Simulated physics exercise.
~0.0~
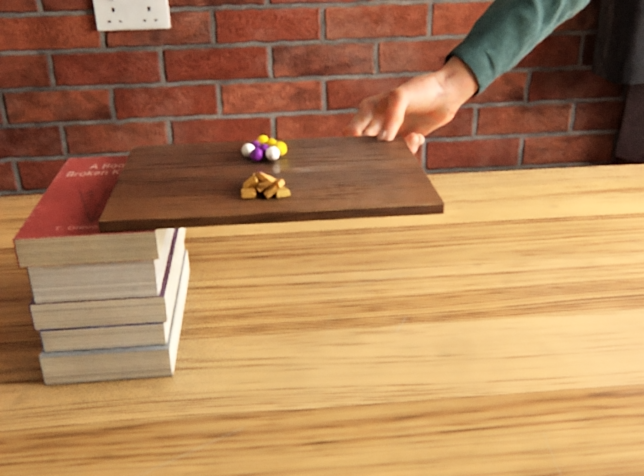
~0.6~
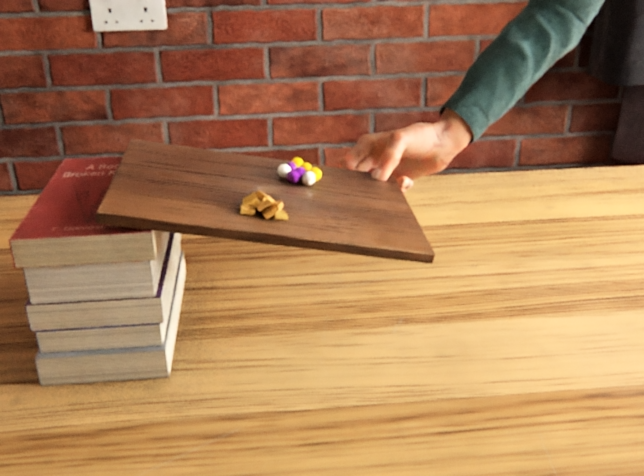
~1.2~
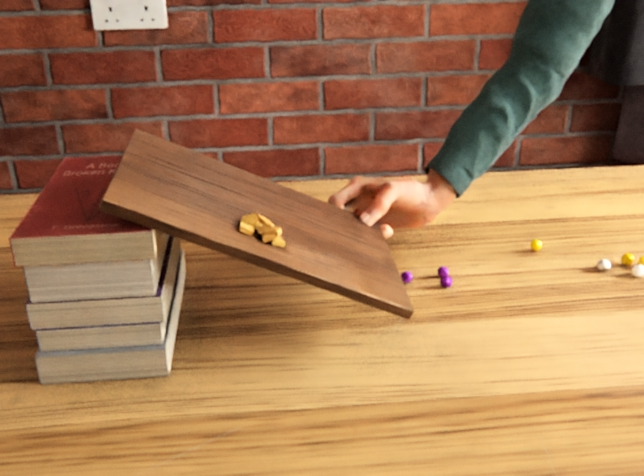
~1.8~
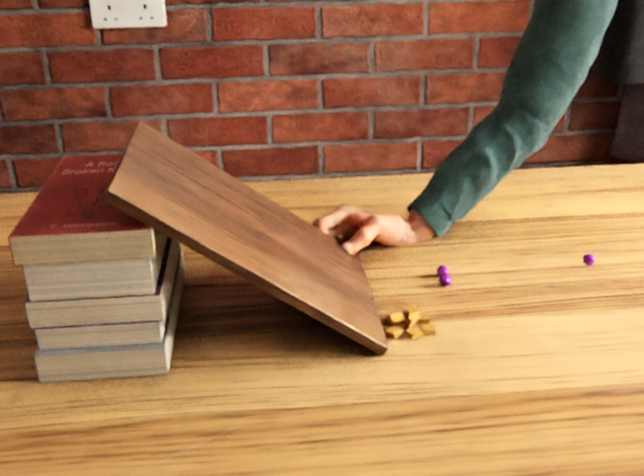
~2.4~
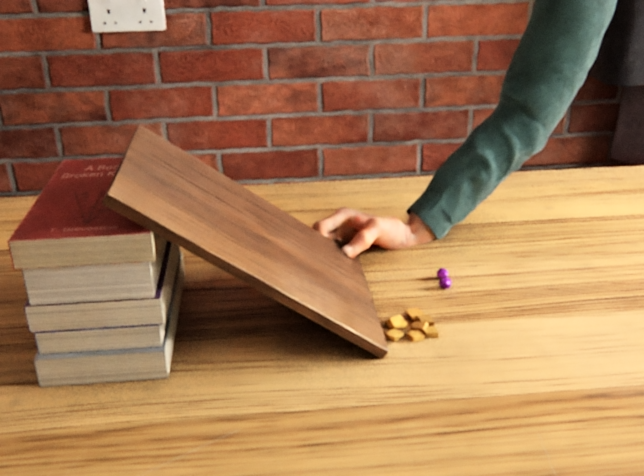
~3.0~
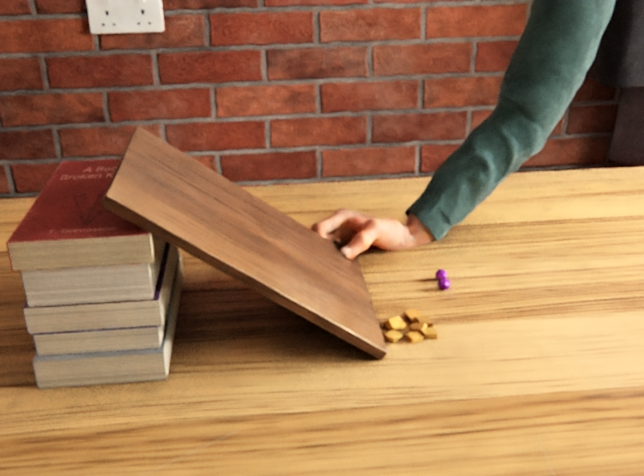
Hand lowering one end of a wooden board propped on books, small coloured balls rolling far away, tan chunks sliding to its foot.
